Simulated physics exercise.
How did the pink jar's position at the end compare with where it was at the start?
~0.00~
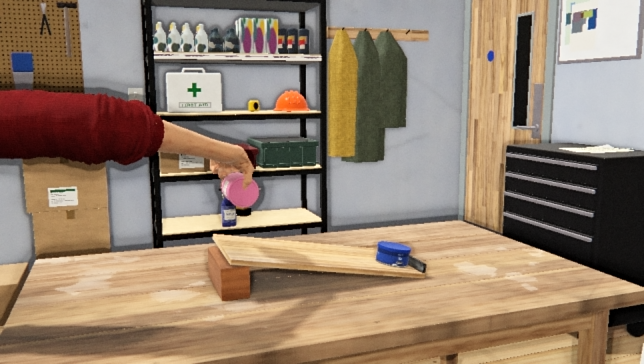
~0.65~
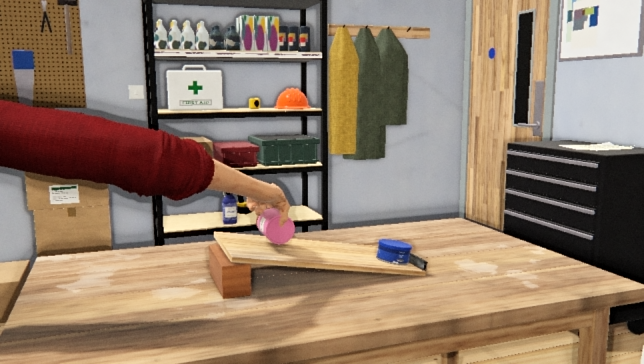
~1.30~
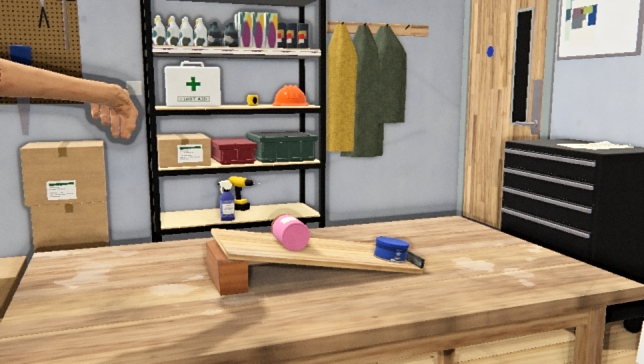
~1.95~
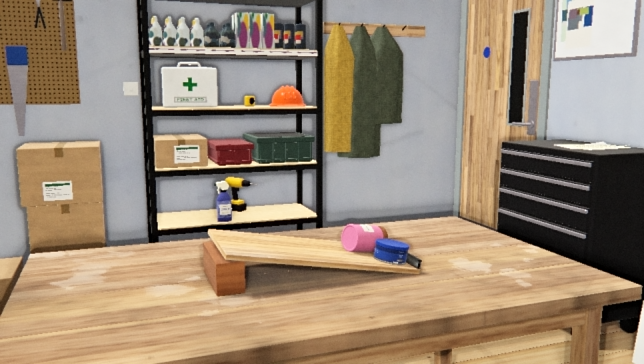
At the start the pink jar was held up over the raised left end of the board, and by the end it lay farther right and lower down, next to the blue tub.
In a workshop, a red-sleeved arm lowered a pink jar on its side onto a board propped on a block, then let go and drew back, and the jar rolled down to the right, ending beside a blue tub that stayed put.
